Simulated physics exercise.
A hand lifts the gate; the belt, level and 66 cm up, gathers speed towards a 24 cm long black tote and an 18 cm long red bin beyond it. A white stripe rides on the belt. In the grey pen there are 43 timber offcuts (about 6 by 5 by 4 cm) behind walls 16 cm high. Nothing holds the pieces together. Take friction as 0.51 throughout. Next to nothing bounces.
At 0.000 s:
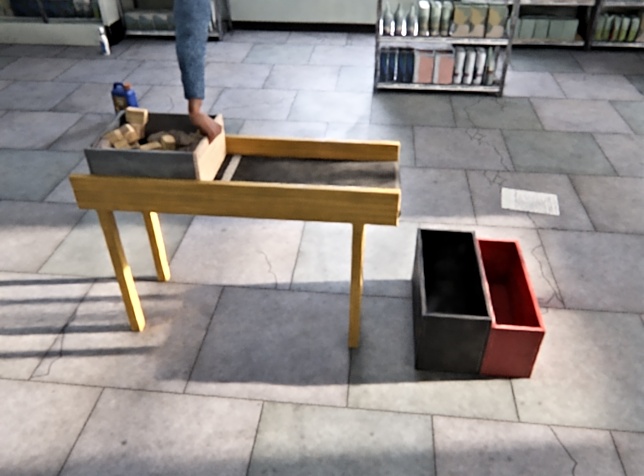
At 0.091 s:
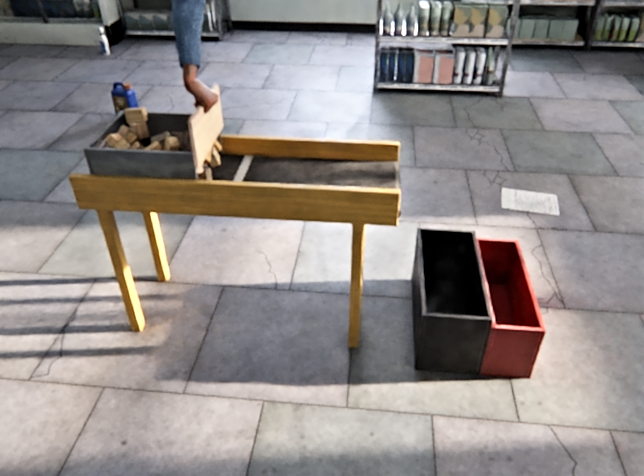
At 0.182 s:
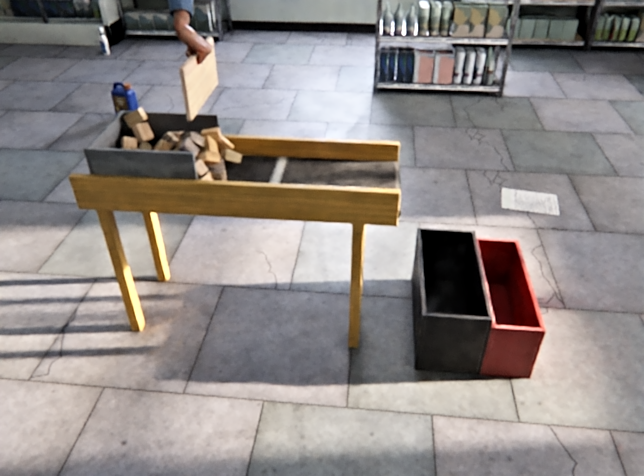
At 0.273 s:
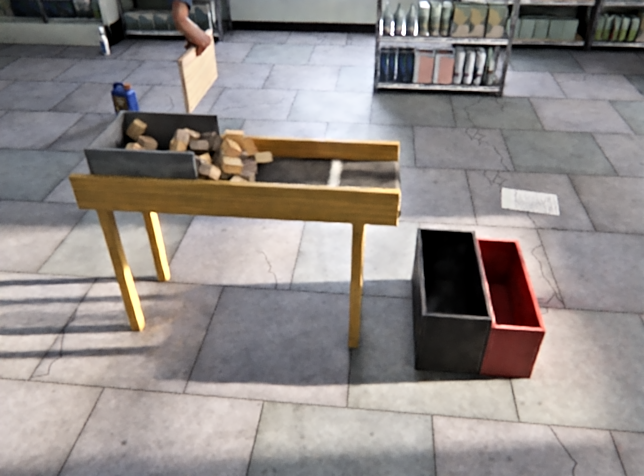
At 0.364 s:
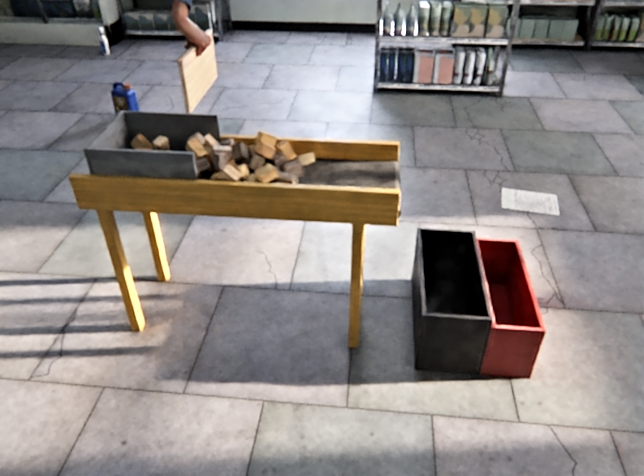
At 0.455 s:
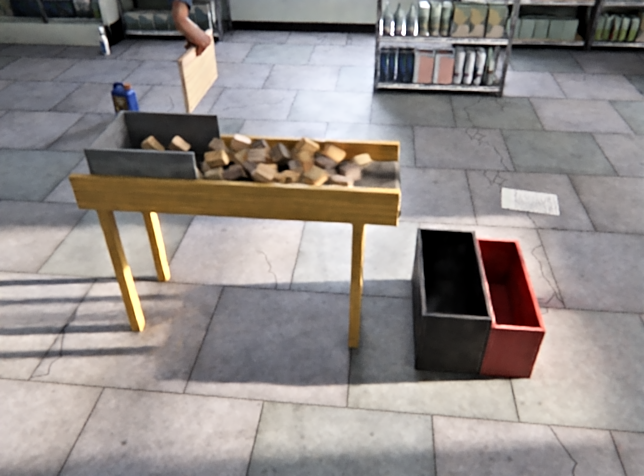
In the video, a hand lifts a wooden gate from a grey pen of timber offcuts on a wooden-framed belt, and the blocks ride out rightward, spreading along the belt, while a black tote and red bin stand on the floor.
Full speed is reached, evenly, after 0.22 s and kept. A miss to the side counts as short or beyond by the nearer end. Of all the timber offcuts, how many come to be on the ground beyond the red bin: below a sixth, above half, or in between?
In the end more than half of them are on the ground beyond the red bin.
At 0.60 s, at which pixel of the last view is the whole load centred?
At about (347, 174).
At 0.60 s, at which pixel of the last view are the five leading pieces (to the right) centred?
Around (442, 182).
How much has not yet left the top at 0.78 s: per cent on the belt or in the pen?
Roughly 20 per cent.
After 0.60 s, 2 still in the grey pen, 31 on the belt and 10 in the air.
After 0.78 s, 8 on the belt and 35 in the air.
After 1.03 s, 21 on the ground beyond the red bin and 22 in the air.
Outcome (at 1.36 s), 1 in the red bin and 42 on the ground beyond the red bin. Asked share, 42 of 43, 98 per cent.
